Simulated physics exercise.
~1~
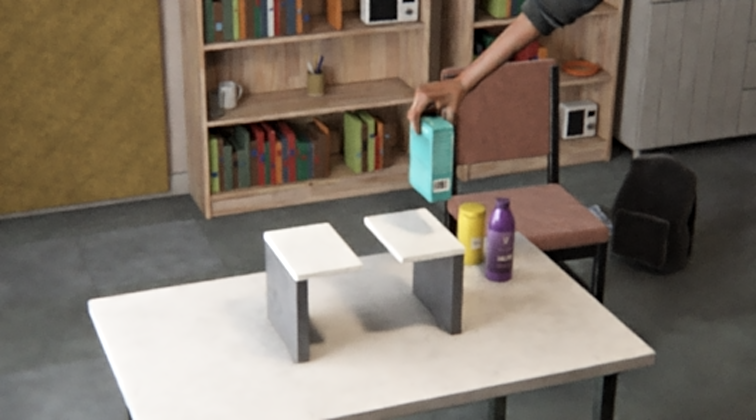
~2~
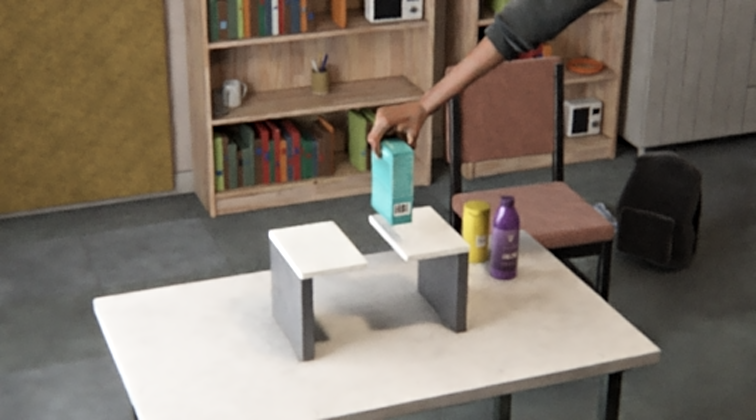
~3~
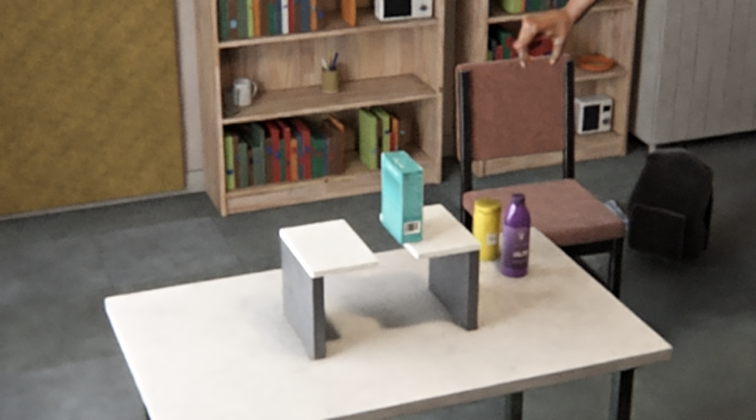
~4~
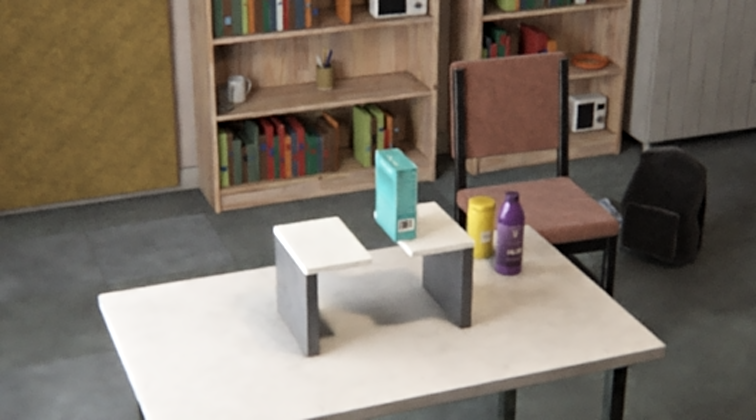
A turquoise packet was carried left and down by a hand and set upright on the right side of a gapped stand, near a yellow jar and purple bottle; the hand let go and withdrew, and the packet stayed standing on top.
